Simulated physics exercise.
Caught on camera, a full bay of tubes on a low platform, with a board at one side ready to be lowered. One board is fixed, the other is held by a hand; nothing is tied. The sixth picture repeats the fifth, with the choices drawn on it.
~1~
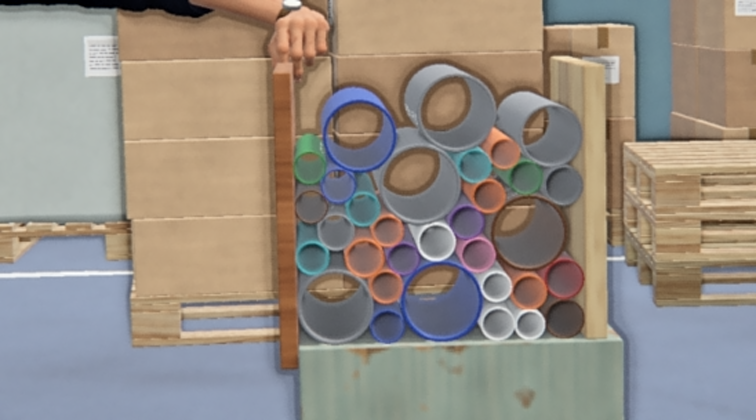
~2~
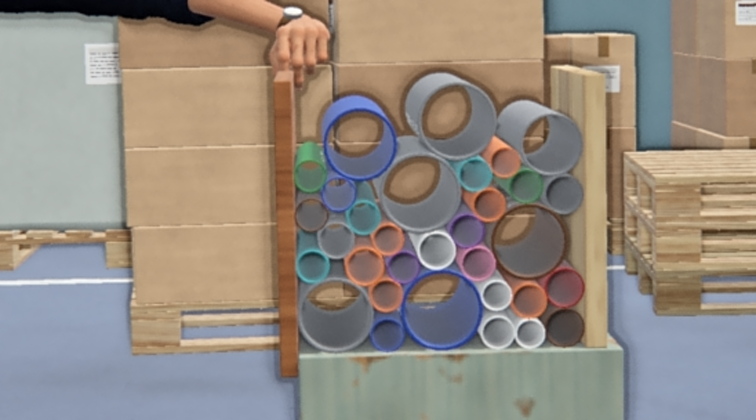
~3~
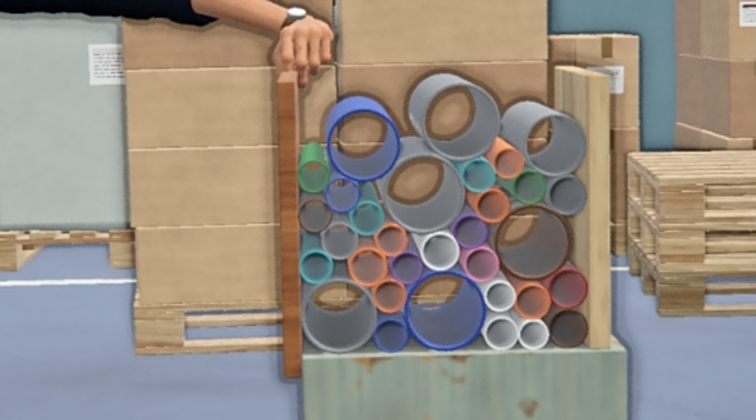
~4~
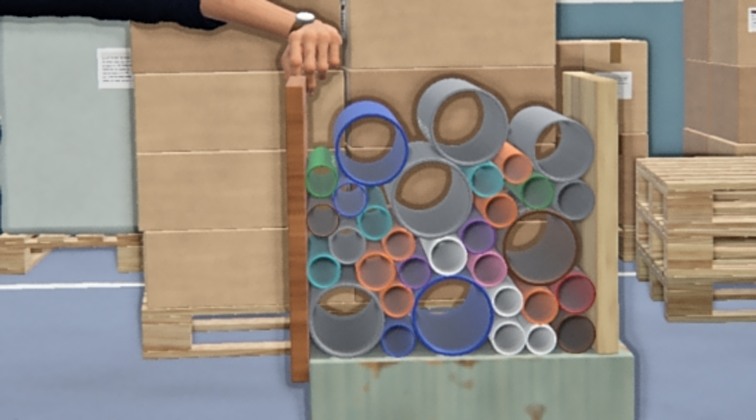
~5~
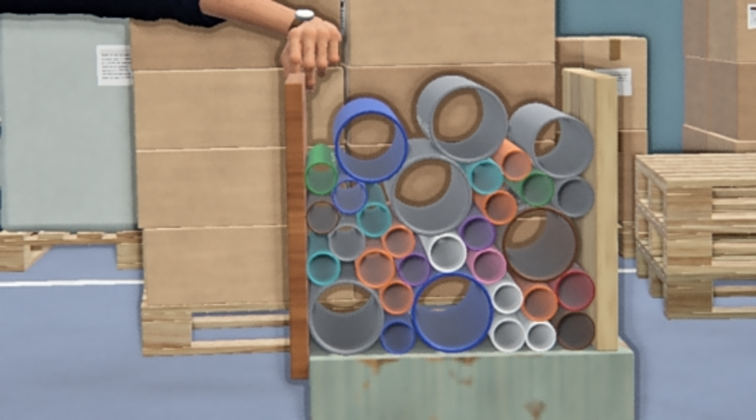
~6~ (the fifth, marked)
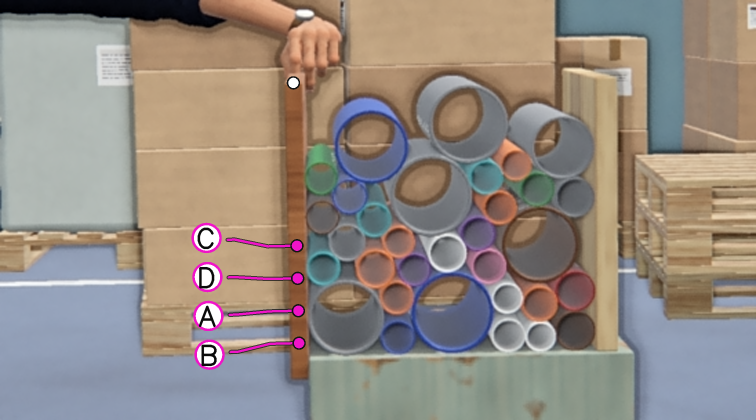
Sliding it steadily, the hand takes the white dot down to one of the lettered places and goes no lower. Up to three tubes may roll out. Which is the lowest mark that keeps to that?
No lower than C.
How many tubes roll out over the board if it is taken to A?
At A the number is seven.
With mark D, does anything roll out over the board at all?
At D: Yes.
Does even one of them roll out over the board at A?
Yes, at A.
On the marked copy, A at (298, 310); B at (299, 343); C at (297, 246); D at (297, 278); the white dot at (293, 83).
Taking C. A third of the way, top of the board (304, 154).
Two thirds of the way, top of the board (306, 235).
When it is over, top of the board (306, 245), one out over the board.
As for the rest, A more than three out over the board; B more than three out over the board; D four out over the board.
